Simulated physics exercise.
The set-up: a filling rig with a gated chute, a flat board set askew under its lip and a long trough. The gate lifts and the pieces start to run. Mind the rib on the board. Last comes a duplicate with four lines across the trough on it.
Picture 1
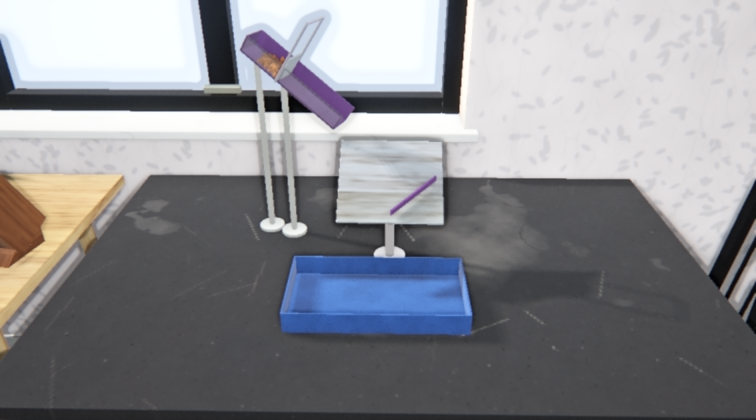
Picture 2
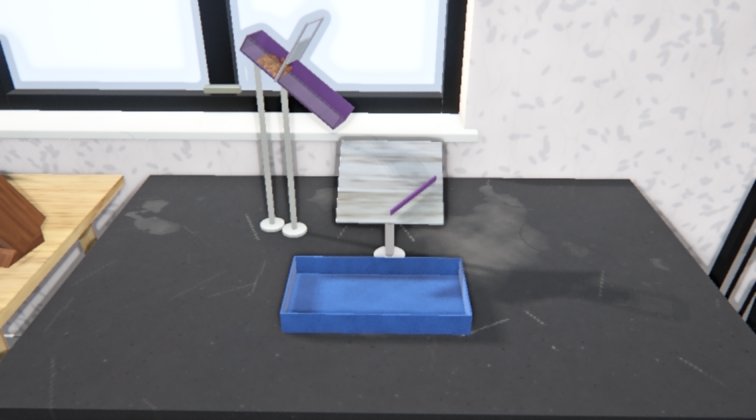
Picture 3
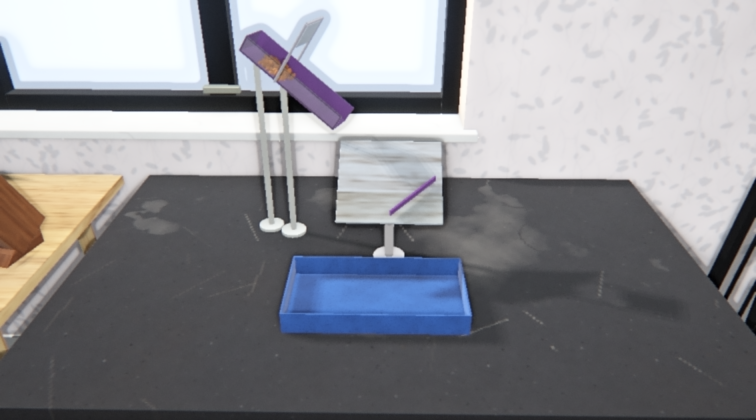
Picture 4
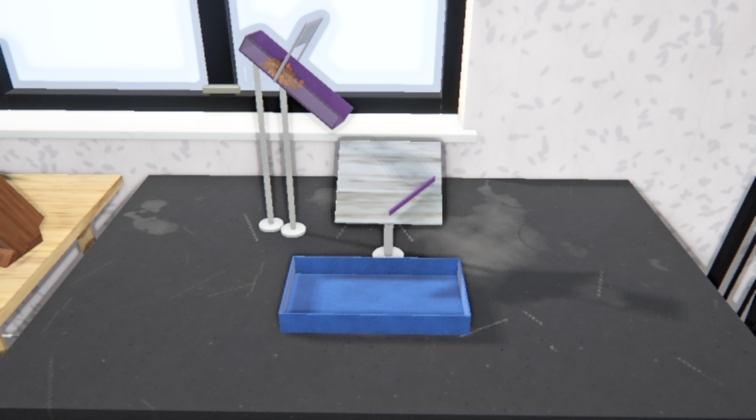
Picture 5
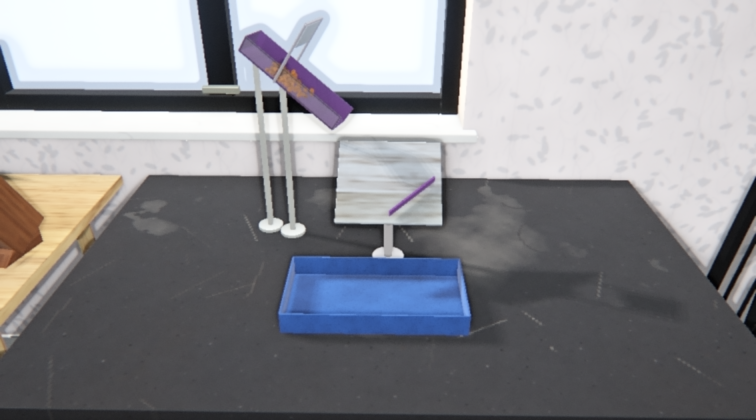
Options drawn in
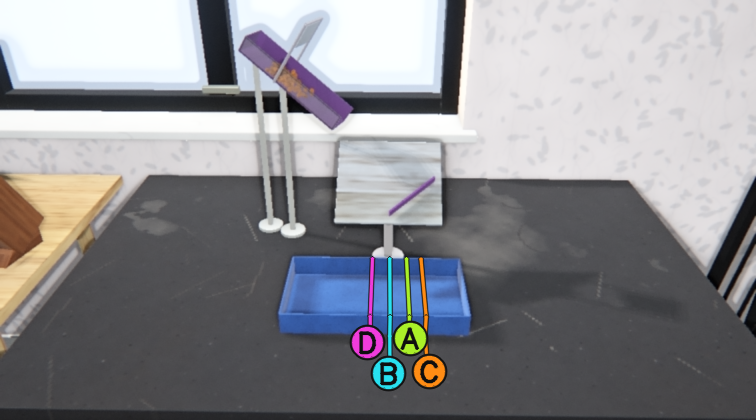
The clip opens on a purple chute tilted down to the right above a tilted grey board with a purple rib and an empty blue trough on a dark tabletop. The gate lifts slightly, then small orange-brown pieces slide a short way down the chute, spreading out, while everything else stays still.
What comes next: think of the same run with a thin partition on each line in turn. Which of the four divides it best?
Go for D.
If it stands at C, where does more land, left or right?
More lands on the left.
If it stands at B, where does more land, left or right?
The left side.
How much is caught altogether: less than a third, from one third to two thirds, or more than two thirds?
It is more than two thirds.
On the marked copy, line A crosses the front rim at (409, 316); line B crosses the front rim at (390, 315); line C crosses the front rim at (426, 316); line D crosses the front rim at (370, 315).
With A, of what is caught, every piece on the left of the divider, not one piece on the right.
With B, of what is caught, almost all on the left of the divider, about a tenth on the right.
With C, of what is caught, every piece on the left of the divider, not one piece on the right.
With D, of what is caught, roughly half on the left of the divider, roughly half on the right.
